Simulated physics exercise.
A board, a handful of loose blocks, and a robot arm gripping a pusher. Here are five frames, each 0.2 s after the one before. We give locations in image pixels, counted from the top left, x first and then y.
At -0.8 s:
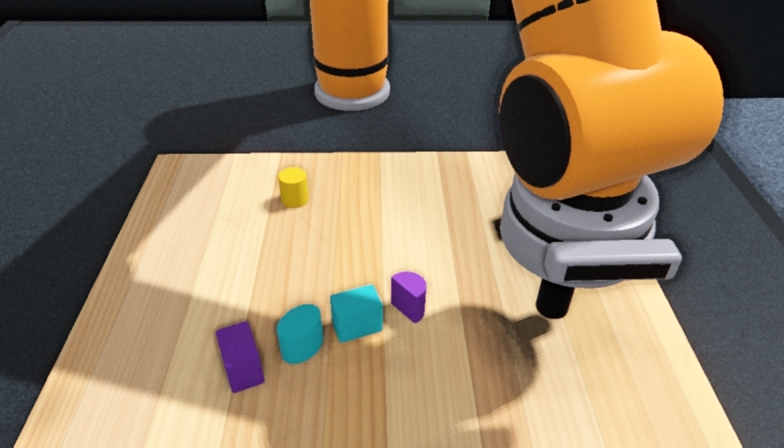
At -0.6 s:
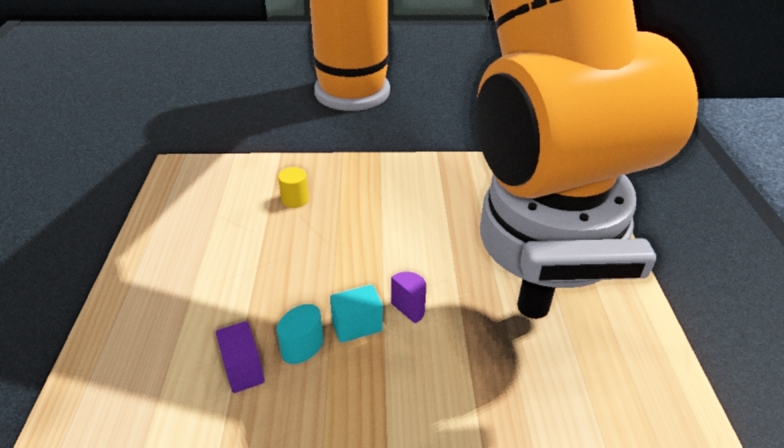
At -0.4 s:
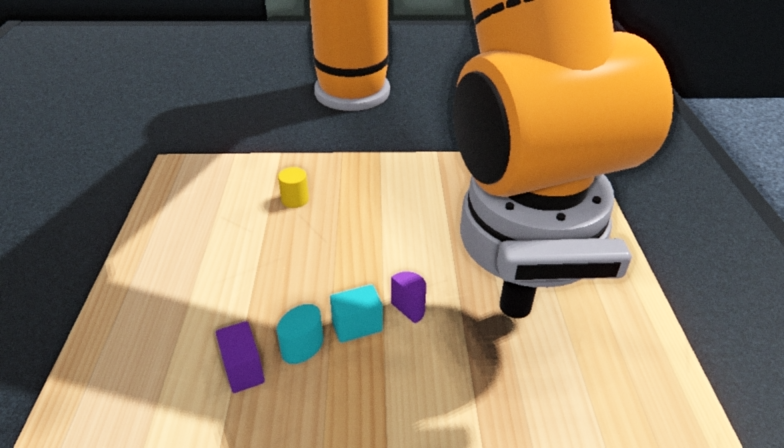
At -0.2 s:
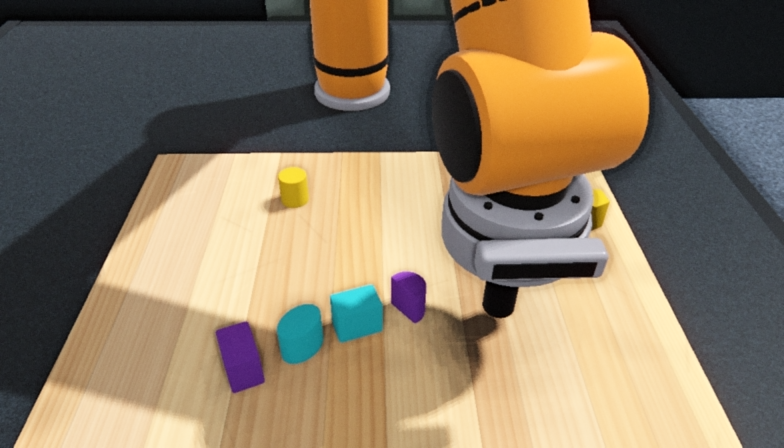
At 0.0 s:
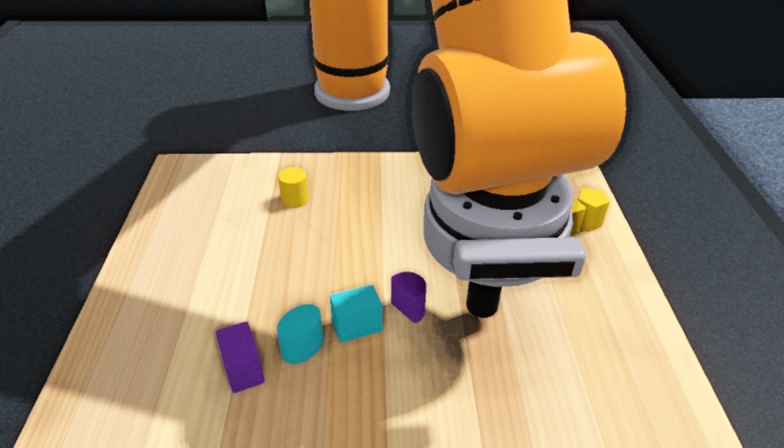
An orange robot arm with a grey wrist and a short black pusher hangs over the right side of a pale wooden tabletop, seen from above at a fixed angle. A purple block, a turquoise oval, a turquoise block and a purple D-shaped block sit left of it, a yellow cylinder behind them. The arm glides steadily left, uncovering yellow at the right edge, while the blocks stay still.
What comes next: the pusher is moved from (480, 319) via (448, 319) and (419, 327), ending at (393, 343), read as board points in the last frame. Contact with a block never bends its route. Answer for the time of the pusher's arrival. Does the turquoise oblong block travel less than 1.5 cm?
Yes, that is how it ends up.
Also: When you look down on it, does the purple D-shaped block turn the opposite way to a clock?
In short: No.
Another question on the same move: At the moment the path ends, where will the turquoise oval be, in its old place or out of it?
It will remain on its spot.
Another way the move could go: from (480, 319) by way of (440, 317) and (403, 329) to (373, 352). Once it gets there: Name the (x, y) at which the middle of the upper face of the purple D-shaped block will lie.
Its top middle: (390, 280).
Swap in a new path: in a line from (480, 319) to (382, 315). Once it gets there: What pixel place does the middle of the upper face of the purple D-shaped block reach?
Around pixel (370, 266).
What follows on the original path. Halfway along, pusher (433, 310); purple D-shaped block (406, 281), turned 10° clockwise.
At the end, pusher (394, 331); turquoise oval still; turquoise oblong block still; purple D-shaped block (398, 282), turned 45° clockwise.
